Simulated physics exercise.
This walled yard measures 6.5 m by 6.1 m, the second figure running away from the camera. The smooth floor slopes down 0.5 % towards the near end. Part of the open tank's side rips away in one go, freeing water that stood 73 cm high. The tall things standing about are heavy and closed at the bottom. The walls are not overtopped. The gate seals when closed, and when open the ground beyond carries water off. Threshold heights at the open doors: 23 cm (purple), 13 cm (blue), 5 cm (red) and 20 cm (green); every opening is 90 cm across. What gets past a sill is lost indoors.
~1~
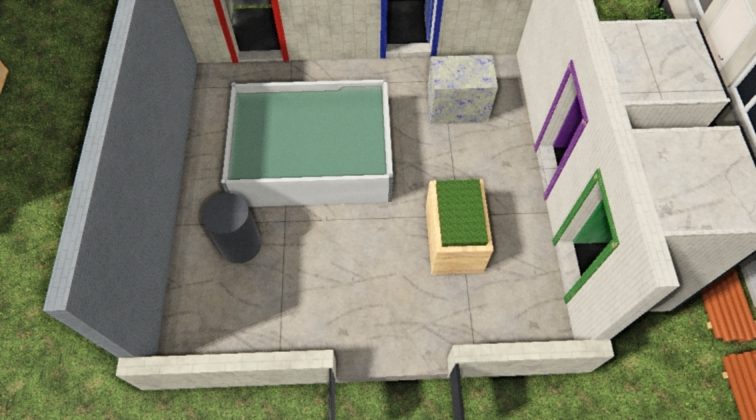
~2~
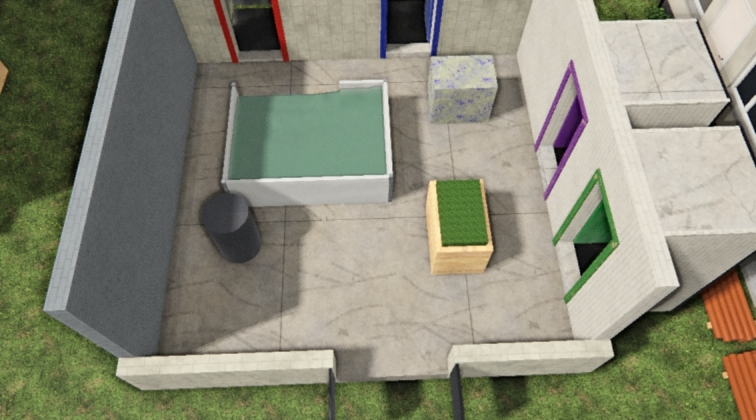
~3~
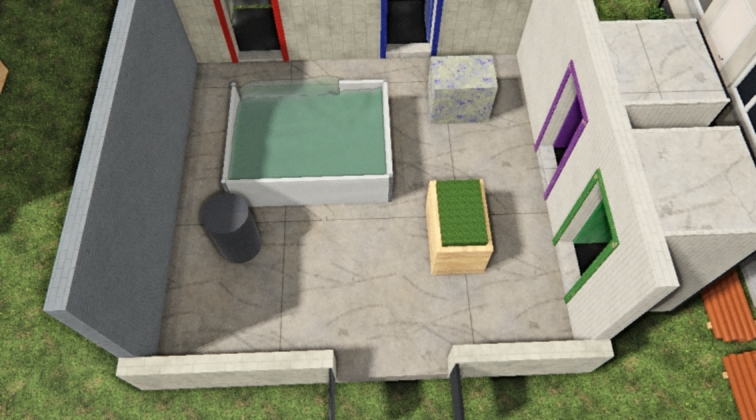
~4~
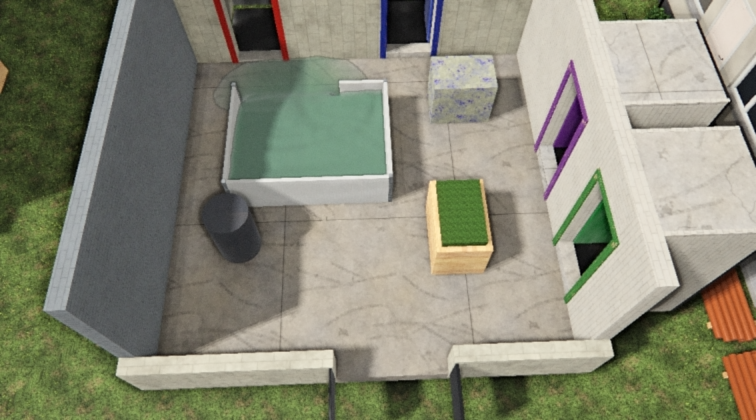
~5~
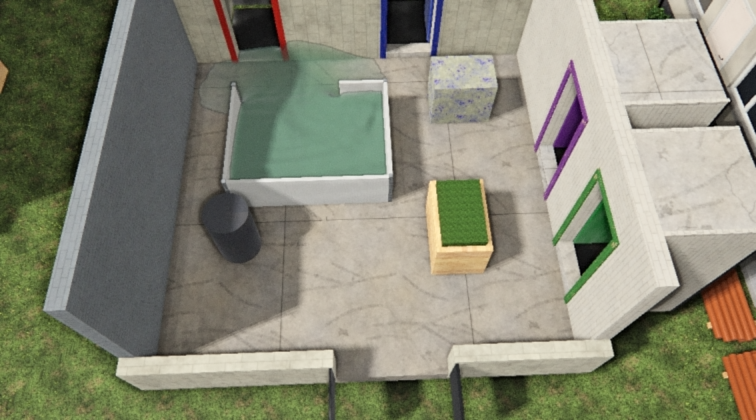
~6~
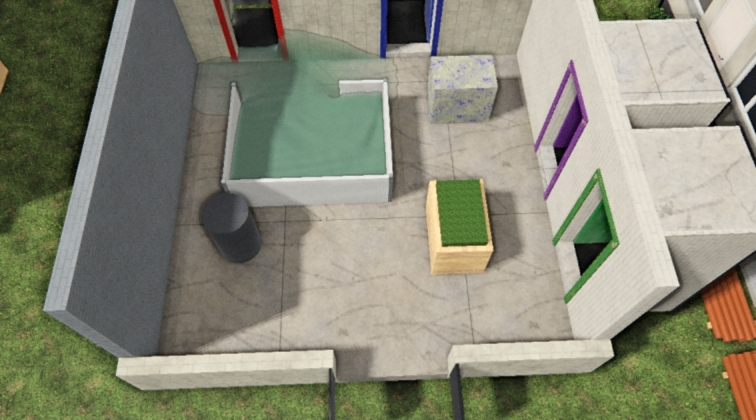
The clip shows a walled yard with a white open tank of greenish water, a dark cylinder and a grass-topped block; part of the tank's far side opens, and water pours out, spreading across the floor toward the red-framed doorway.
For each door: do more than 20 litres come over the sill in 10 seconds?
The water let in: At the purple door it does not reach the limit; at the blue door it does not reach the limit; at the red door it exceeds the limit; at the green door it keeps below the limit.
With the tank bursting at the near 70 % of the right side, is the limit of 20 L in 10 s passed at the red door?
Against that limit: Red above.
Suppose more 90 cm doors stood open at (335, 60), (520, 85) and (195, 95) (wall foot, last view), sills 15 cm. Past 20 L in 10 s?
In that order: Over, over, past it.
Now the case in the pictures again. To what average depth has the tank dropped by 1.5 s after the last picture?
Some 32 cm.
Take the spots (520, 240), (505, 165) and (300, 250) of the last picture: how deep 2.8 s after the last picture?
About 0, 3 and 0 cm.
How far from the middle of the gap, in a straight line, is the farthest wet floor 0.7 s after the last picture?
Roughly 3.6 m.
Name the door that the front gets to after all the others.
It is the green one.
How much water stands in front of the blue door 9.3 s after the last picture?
Some 8.0 cm.
Then, 0.7 s after the last picture water covers 15 % of the floor and is deepest (53 cm) near (297, 66); purple door not reached, blue door 12 cm at the sill, 0 L in, red door 41 cm at the sill, 257 L in, green door not reached.
Then, 1.5 s after the last picture water covers 30 % of the floor and is deepest (52 cm) near (198, 68); purple door not reached, blue door 10 cm at the sill, 0 L in, red door 35 cm at the sill, 526 L in, green door not reached.
Then, 2.8 s after the last picture water covers 60 % of the floor and is deepest (28 cm) near (206, 75); purple door 4 cm at the sill, 0 L in, blue door 8 cm at the sill, 0 L in, red door 25 cm at the sill, 776 L in, green door not reached.
Then, 5.3 s after the last picture water covers 90 % of the floor and is deepest (20 cm) near (156, 369); purple door 5 cm at the sill, 0 L in, blue door 6 cm at the sill, 0 L in, red door 14 cm at the sill, 977 L in, green door 2 cm at the sill, 0 L in.
Then, 9.3 s after the last picture water covers 95 % of the floor and is deepest (13 cm) near (493, 238); purple door 5 cm at the sill, 0 L in, blue door 8 cm at the sill, 0 L in, red door 8 cm at the sill, 1053 L in, green door 11 cm at the sill, 0 L in.
